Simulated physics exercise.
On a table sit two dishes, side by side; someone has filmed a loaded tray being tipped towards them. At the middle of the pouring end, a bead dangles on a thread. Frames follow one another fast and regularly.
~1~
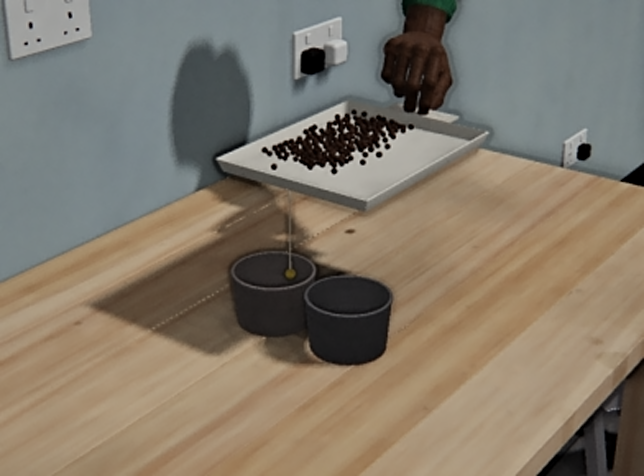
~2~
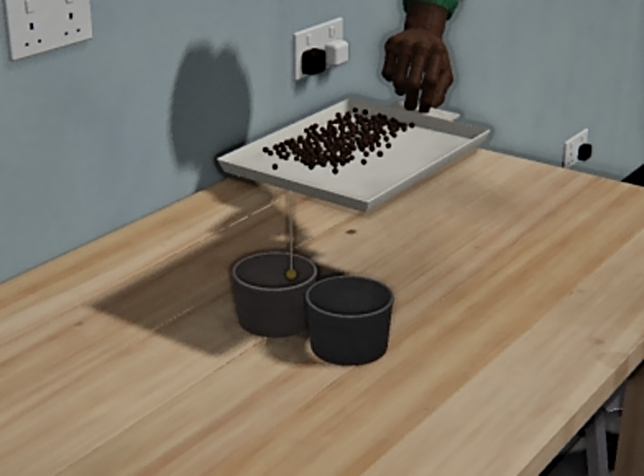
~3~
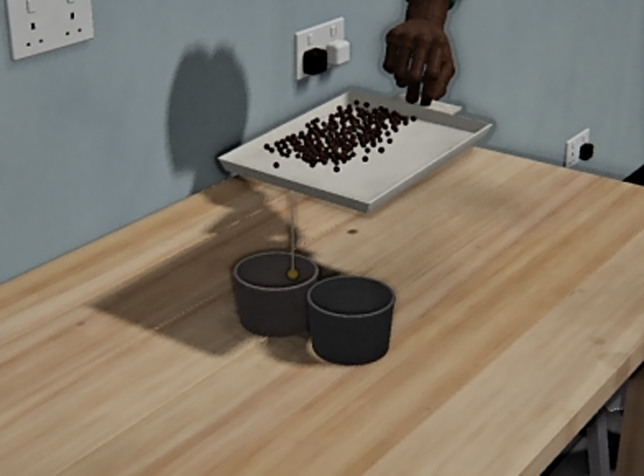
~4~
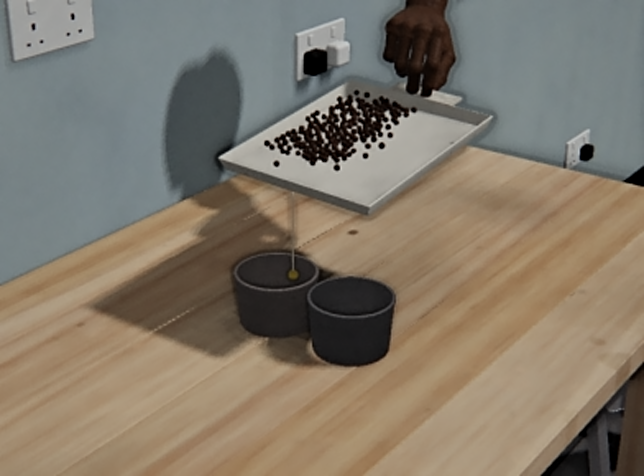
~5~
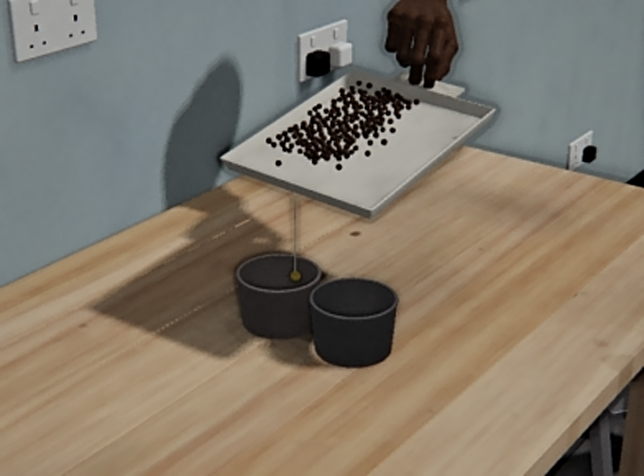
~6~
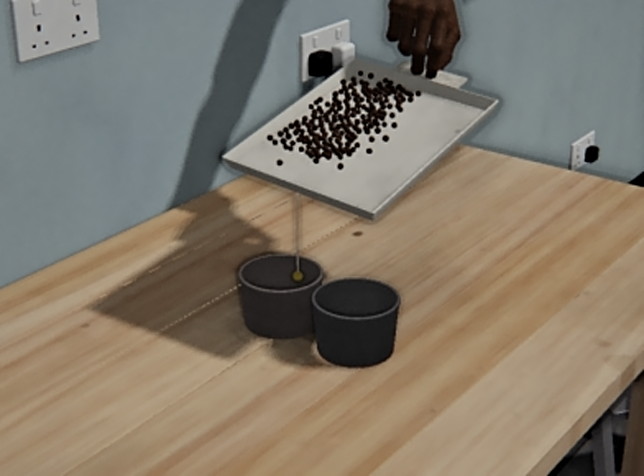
A dark-skinned hand at the upper right slowly raises the far side of a pale rectangular tray, tilting it gradually towards the near edge and slightly down at the right corner. Small dark brown berries lie scattered across the tray, and a yellowish bead hangs on a thread beneath it, by two dark grey dishes on a wooden table. The view, from above against a blue-grey wall with white sockets, shifts very slightly.
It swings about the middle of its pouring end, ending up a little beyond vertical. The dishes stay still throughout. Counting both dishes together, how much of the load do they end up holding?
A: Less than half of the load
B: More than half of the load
Option A: Less than half of the load.
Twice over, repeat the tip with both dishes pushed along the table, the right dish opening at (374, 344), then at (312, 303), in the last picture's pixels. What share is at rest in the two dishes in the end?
You'd get near 60 per cent and afterwards near 40 per cent.
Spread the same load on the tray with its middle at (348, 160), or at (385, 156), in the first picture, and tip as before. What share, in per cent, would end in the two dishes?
Shares in turn: 30 % and 30 %.
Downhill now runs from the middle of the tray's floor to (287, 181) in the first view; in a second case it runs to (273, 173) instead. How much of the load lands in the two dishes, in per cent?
0 and 10 per cent, in that order.
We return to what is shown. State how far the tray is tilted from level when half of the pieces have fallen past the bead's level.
Tilt: Around 85 degrees.
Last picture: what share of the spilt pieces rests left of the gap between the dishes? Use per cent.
Estimate: About 40 per cent.
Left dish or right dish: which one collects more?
The one to the right is fuller.
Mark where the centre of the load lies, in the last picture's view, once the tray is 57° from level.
About (339, 203).
Soon after the last picture, tray tipped steeply; most on the tray; a stray few in the right dish; about a quarter outside both; a small part in the air.
A little later, tray tipped right over; a stray few on the tray; about a quarter in the right dish; a stray few in the left dish; about two thirds outside both; a small part in the air.
Later still, tray tipped past a quarter turn; about a third in the right dish; about two thirds outside both.
At rest, tray tipped past a quarter turn; about a third in the right dish; none in the left dish; about two thirds outside both.
